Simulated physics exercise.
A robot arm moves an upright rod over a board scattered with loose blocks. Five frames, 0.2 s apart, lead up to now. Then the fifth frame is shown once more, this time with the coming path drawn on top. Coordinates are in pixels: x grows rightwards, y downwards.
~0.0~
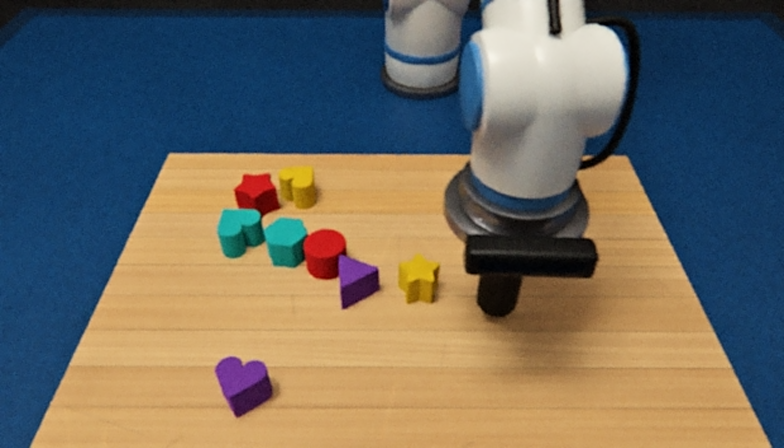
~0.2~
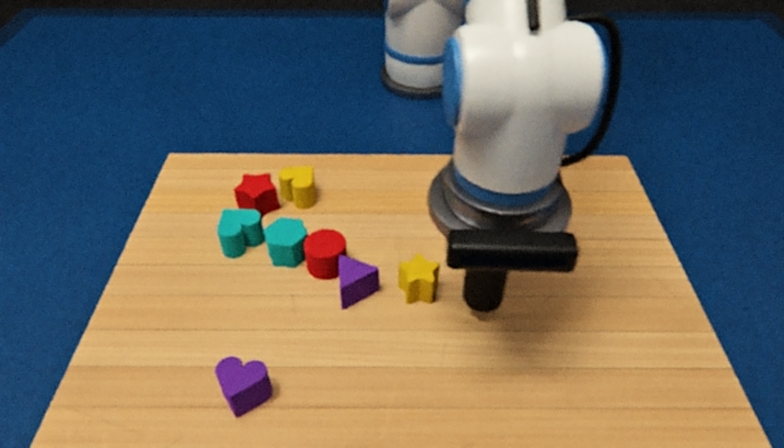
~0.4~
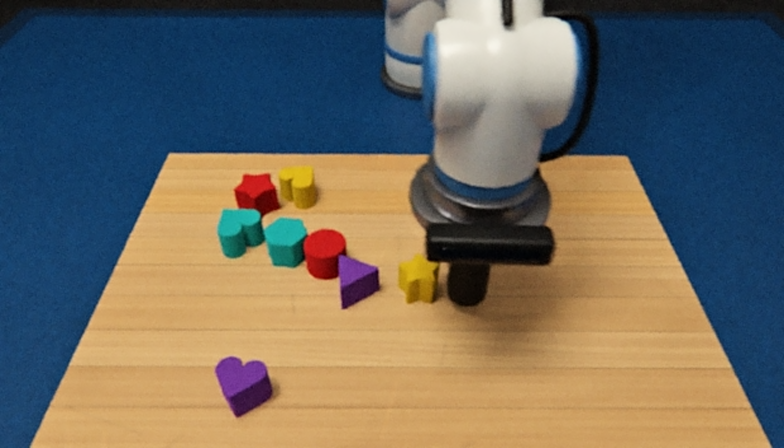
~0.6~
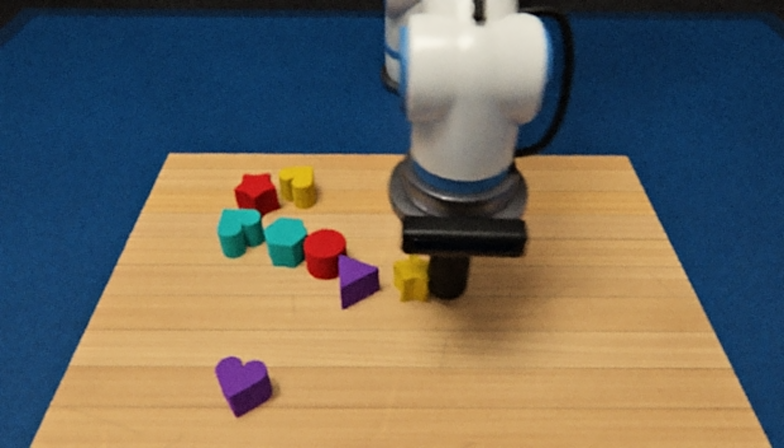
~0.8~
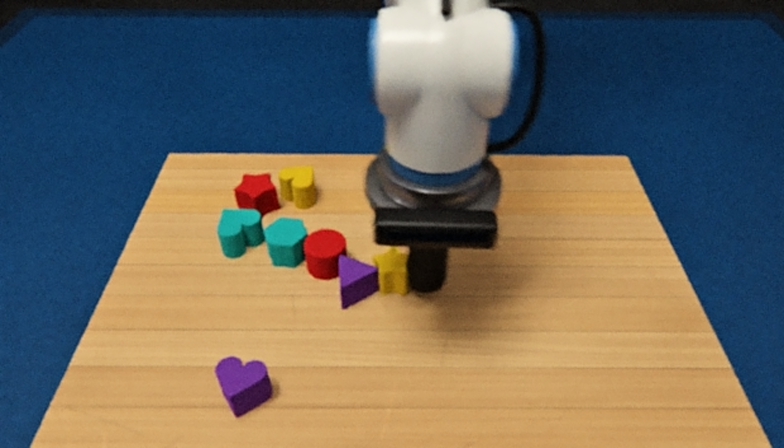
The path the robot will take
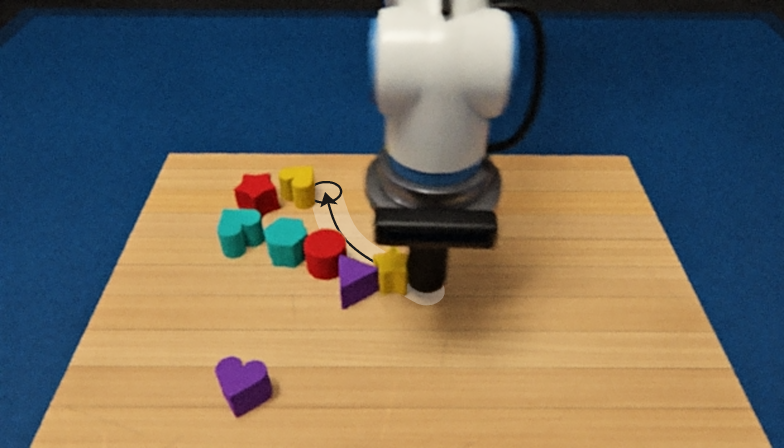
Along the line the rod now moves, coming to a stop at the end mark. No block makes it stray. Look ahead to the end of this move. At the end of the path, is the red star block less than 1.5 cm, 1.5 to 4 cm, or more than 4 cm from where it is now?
Under 1.5 cm.
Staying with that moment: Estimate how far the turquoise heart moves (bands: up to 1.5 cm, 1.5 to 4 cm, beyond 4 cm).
Verdict: Less than 1.5 cm.
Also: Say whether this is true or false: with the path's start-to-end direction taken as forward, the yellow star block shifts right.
Verdict: False.
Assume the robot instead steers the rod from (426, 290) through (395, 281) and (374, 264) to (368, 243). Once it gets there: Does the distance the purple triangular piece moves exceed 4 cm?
It seems not.
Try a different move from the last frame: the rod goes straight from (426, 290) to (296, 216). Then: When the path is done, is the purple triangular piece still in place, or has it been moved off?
Somewhere new.
The line goes from (426, 290) via (374, 262) and (338, 228), ending at (325, 192).
What follows on the original path. One third of the way, rod (373, 251); turquoise hexagon (272, 228); red circle (306, 242); yellow star block (341, 232).
Two thirds of the way, rod (337, 217); turquoise heart (233, 218), turned 15° anticlockwise; turquoise hexagon (264, 227); red circle (292, 247); yellow star block (301, 217), turned 85° anticlockwise.
At the end, rod (324, 182); turquoise heart (233, 218), turned 15° anticlockwise; red star block unmoved; turquoise hexagon (264, 227); yellow heart (288, 166), turned 35° anticlockwise; red circle (292, 247); yellow star block (301, 216), turned 90° anticlockwise.
